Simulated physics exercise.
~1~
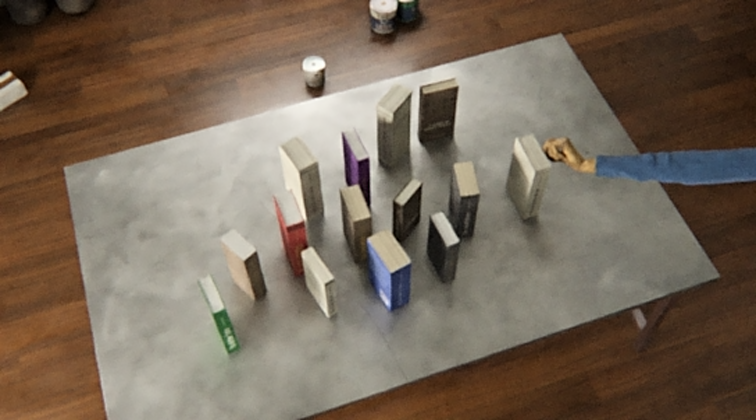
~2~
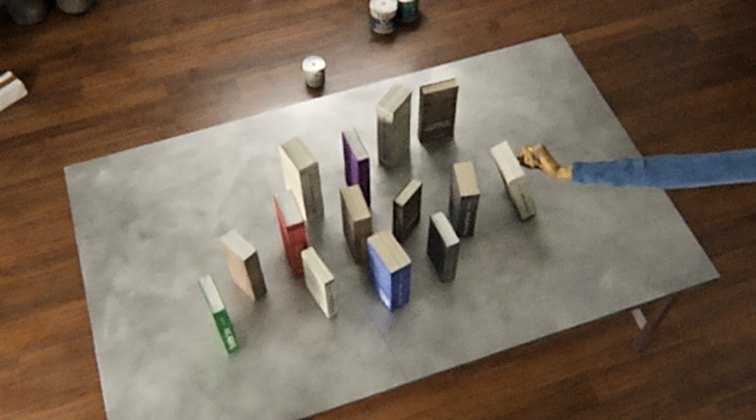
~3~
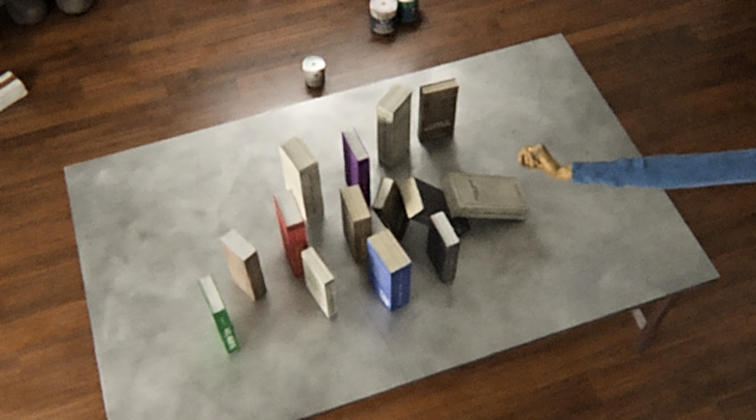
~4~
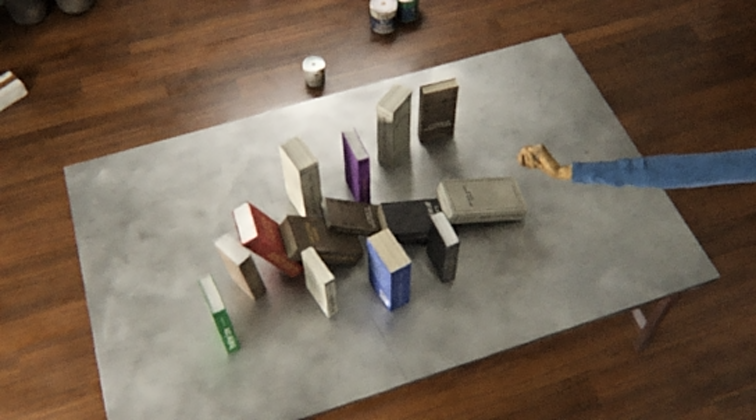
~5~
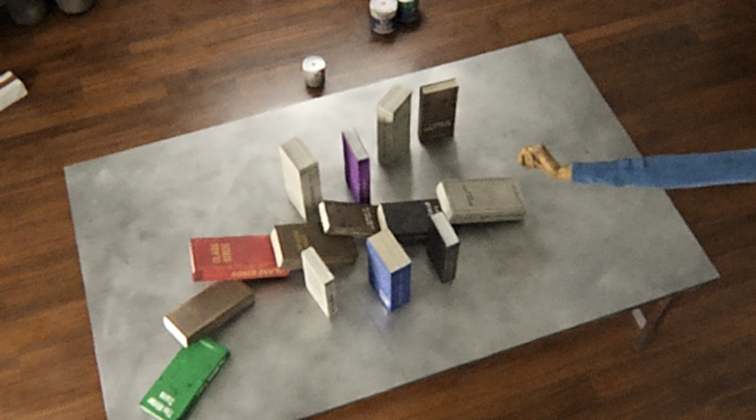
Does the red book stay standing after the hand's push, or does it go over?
It goes over. The chain of falling books reaches the red book, which leans to the left and ends up lying flat on the table.
